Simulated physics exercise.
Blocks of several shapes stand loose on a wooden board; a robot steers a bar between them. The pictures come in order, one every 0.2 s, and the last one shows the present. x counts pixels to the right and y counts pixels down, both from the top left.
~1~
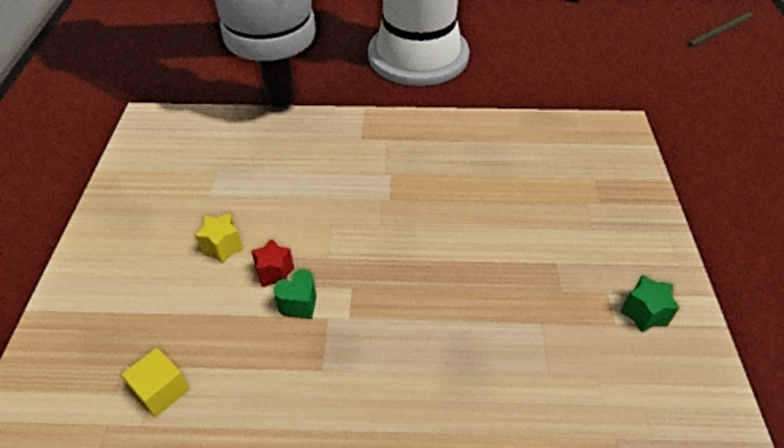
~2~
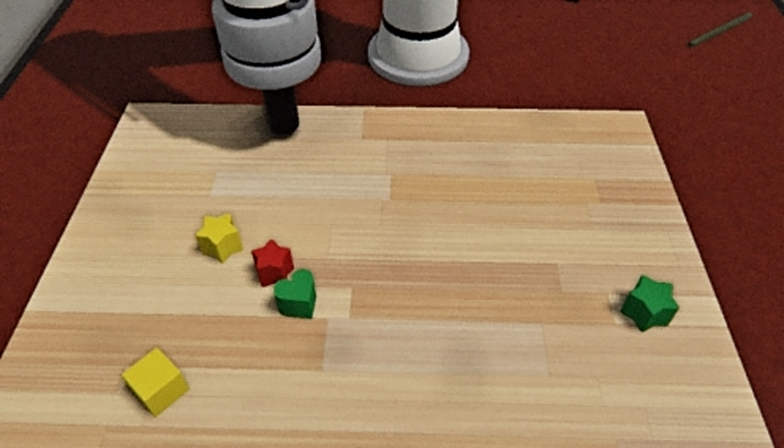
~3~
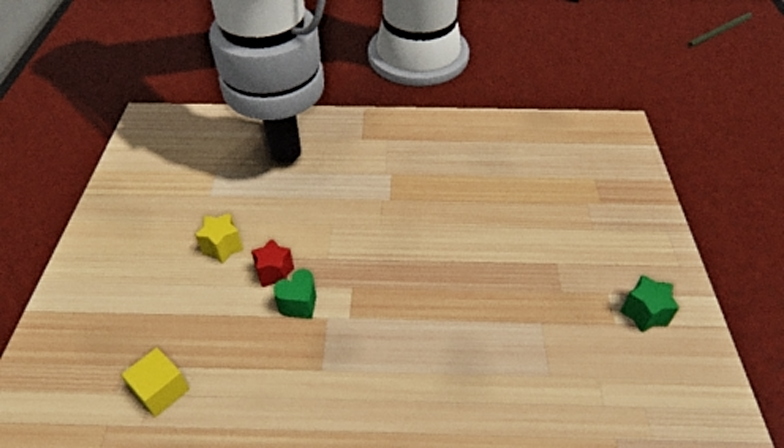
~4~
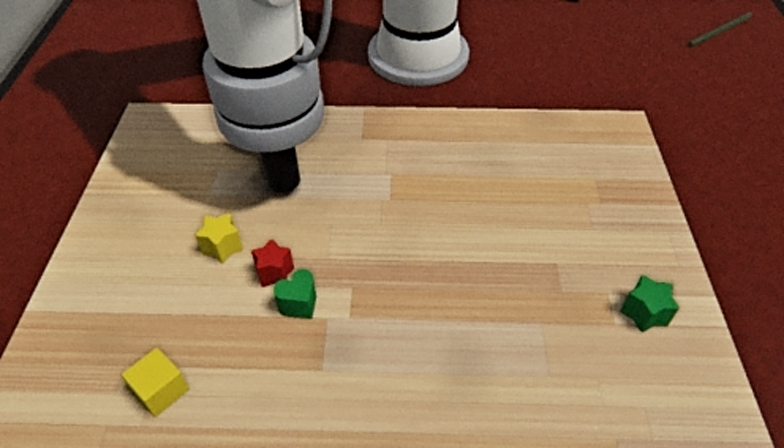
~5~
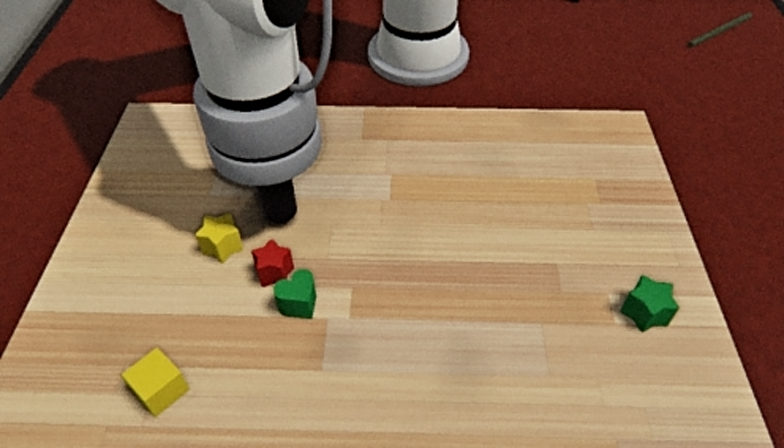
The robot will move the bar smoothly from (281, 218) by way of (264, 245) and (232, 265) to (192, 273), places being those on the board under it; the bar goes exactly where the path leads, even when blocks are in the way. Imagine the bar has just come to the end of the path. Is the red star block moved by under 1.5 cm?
I believe so.
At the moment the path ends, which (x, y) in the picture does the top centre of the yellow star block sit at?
It sits at (184, 228).
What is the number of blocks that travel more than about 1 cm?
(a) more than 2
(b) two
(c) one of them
Correct choice: C.
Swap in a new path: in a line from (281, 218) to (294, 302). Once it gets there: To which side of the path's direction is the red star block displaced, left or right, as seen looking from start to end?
To the path's right.
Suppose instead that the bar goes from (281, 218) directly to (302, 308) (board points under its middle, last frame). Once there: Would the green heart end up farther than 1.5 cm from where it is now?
My answer is yes.
What follows on the original path. One third of the way, bar (261, 238); nothing pushed yet.
Two thirds of the way, bar (228, 258); yellow star block (199, 231), turned 60° clockwise.
At the end, bar (189, 266); yellow star block (184, 228), turned 105° clockwise; red star block unmoved.
